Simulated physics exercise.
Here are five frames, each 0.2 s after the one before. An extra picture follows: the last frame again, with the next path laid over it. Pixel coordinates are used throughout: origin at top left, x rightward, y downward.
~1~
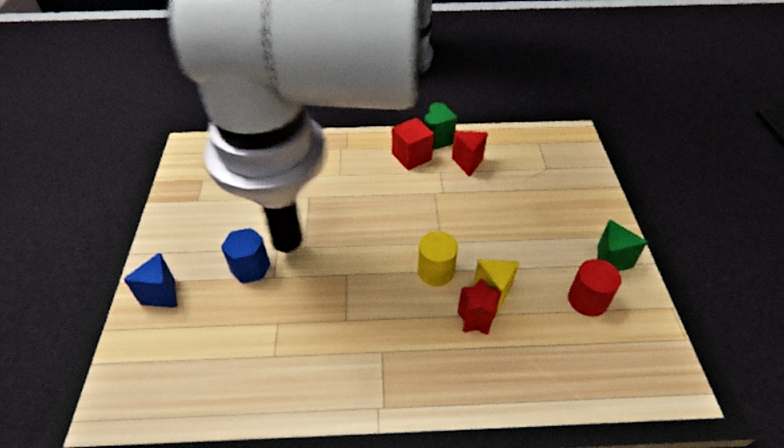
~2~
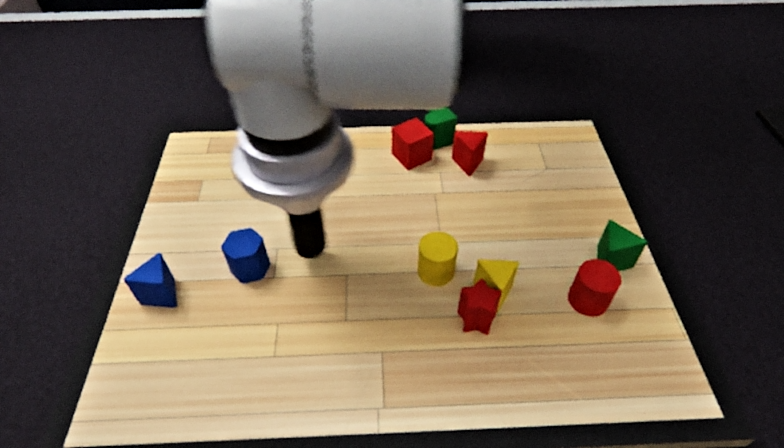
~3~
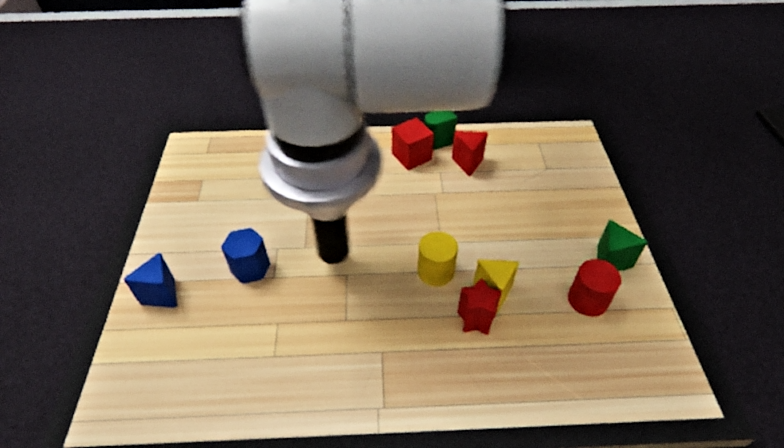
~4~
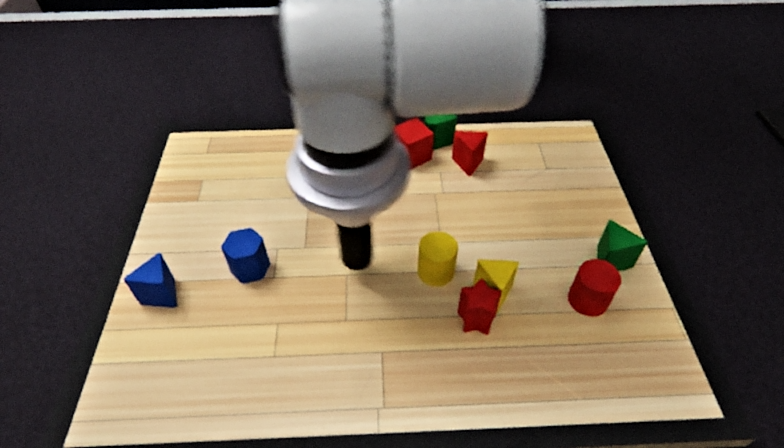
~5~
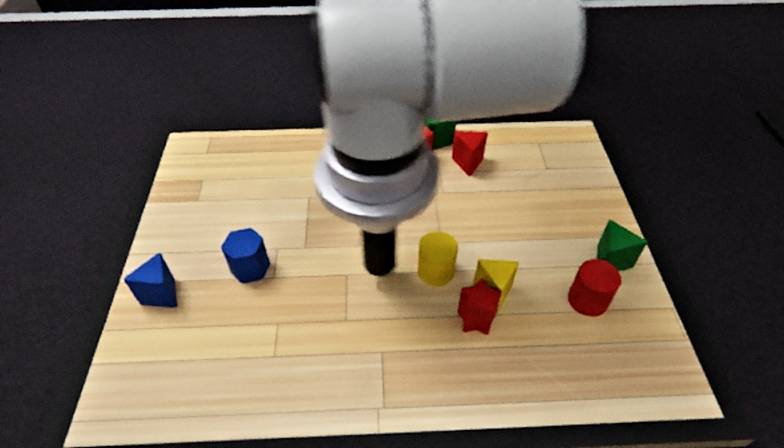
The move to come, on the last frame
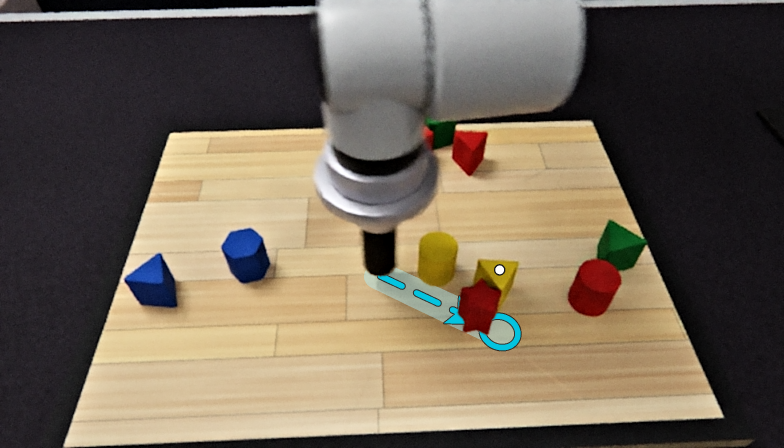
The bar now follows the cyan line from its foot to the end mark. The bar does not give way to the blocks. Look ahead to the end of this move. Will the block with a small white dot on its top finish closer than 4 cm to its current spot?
Yes.
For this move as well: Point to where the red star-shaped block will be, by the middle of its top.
Final place: (547, 318).
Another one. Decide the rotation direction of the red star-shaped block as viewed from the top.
That block twists counter-clockwise.
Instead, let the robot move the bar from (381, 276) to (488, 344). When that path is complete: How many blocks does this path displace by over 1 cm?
My best guess is that a single block moves over 1 cm.
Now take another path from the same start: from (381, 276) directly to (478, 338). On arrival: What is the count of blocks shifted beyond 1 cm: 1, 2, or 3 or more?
Only one block.
The drawn path runs in a line from (381, 276) to (500, 332); the dot is on the yellow triangular block.
On the path given first. One third of the way, bar at (421, 283); yellow cylinder at (443, 246).
Two thirds of the way, bar at (461, 301); yellow cylinder at (444, 246); red star-shaped block at (500, 303).
At the end, bar at (503, 321); yellow cylinder at (444, 246); red star-shaped block at (547, 318), turned 20° anticlockwise; yellow triangular block at (504, 271), turned 20° anticlockwise.
